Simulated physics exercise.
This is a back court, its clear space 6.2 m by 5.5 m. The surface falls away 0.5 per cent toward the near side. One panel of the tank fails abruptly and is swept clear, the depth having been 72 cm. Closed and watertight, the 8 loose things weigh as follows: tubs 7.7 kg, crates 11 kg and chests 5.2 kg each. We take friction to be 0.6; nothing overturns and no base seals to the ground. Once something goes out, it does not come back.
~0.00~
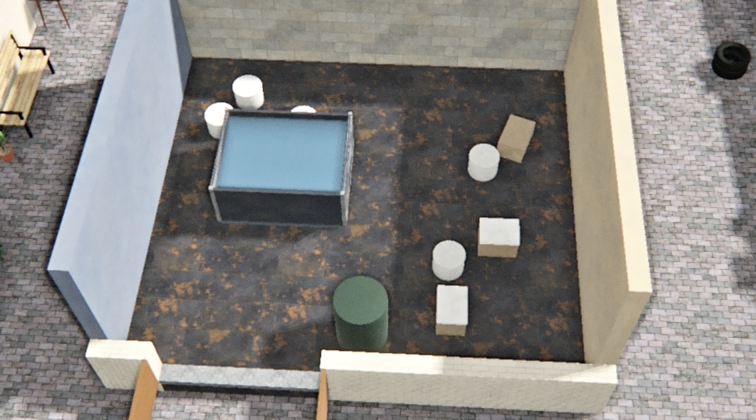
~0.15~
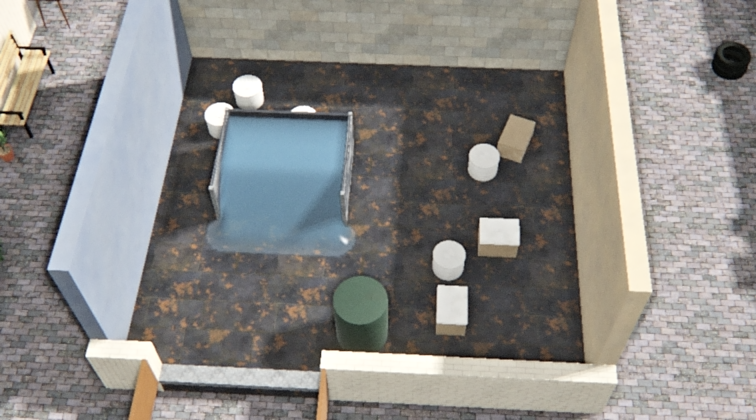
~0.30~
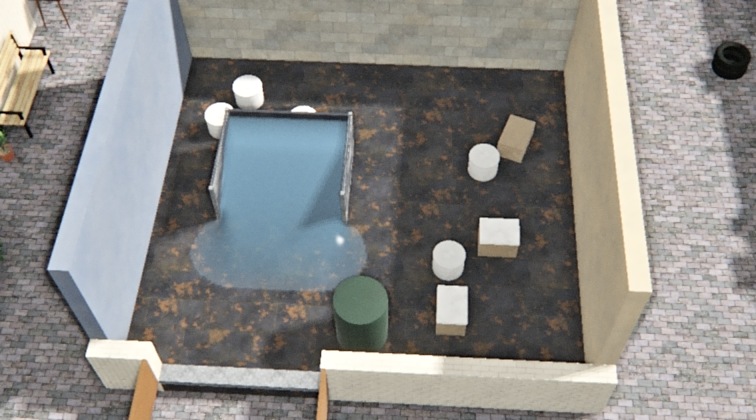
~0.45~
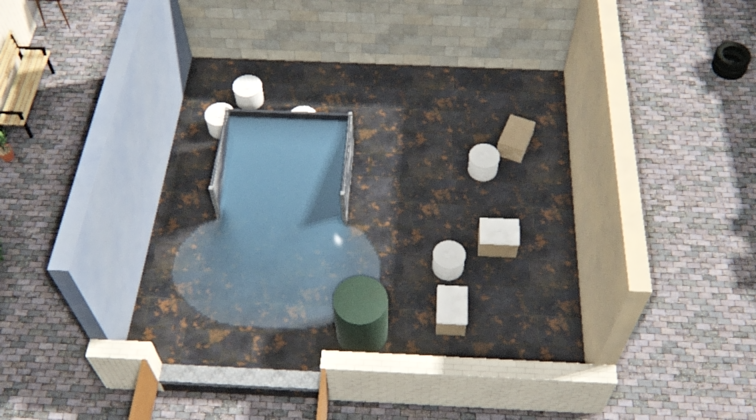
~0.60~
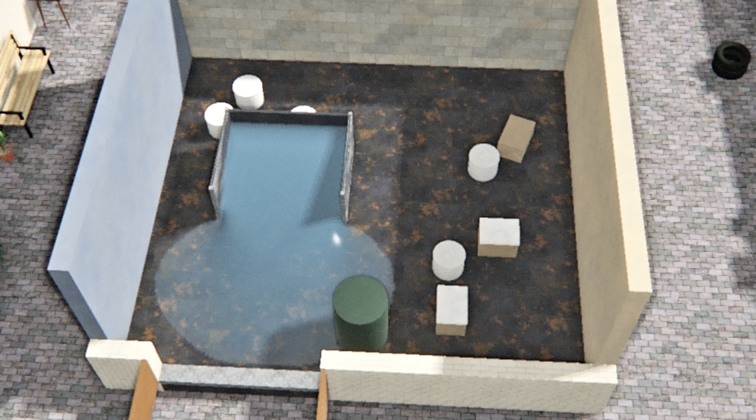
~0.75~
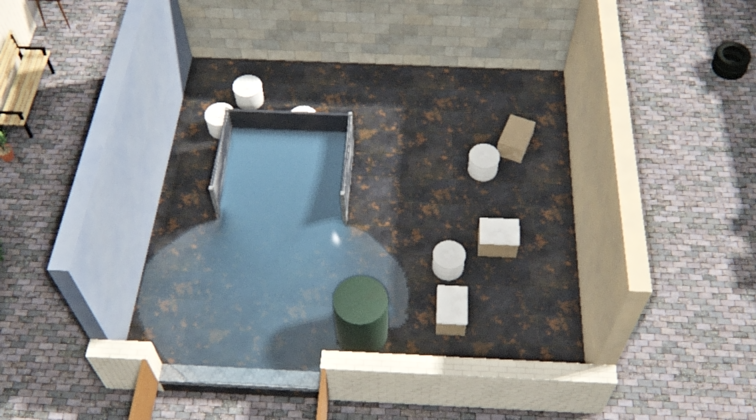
A tank's near side gives way and water spreads across the dark floor around a green drum.
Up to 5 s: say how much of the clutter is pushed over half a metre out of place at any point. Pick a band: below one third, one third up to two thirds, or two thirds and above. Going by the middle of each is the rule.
The share is below one third.
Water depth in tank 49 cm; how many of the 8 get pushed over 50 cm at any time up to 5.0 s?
Count under that change: 1.
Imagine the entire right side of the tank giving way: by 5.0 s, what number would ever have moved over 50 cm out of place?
The answer then is 5.
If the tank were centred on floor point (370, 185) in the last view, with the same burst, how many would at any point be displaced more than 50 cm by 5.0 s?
So the tally would be 4.
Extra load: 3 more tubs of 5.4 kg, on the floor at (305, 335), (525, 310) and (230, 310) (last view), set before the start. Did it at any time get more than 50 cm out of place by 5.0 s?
Taking them one by one: It goes beyond, then it goes beyond, then it goes beyond.
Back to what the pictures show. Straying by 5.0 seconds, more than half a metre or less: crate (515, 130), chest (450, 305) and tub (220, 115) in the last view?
Result, in order: Undershooting / overshooting / undershooting.
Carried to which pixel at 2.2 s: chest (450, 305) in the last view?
It ends up close to (534, 299).
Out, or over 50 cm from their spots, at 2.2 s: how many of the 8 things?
That would be 1.
After 1.1 s 0 of 8 are over 50 cm from their spots; 0 afloat.
After 2.2 s 1 of 8 are over 50 cm from their spots; 0 afloat.
After 3.5 s 1 of 8 are over 50 cm from their spots; 0 afloat.
After 5.0 s 1 of 8 are over 50 cm from their spots, and 1 have been at some point; 1 afloat.
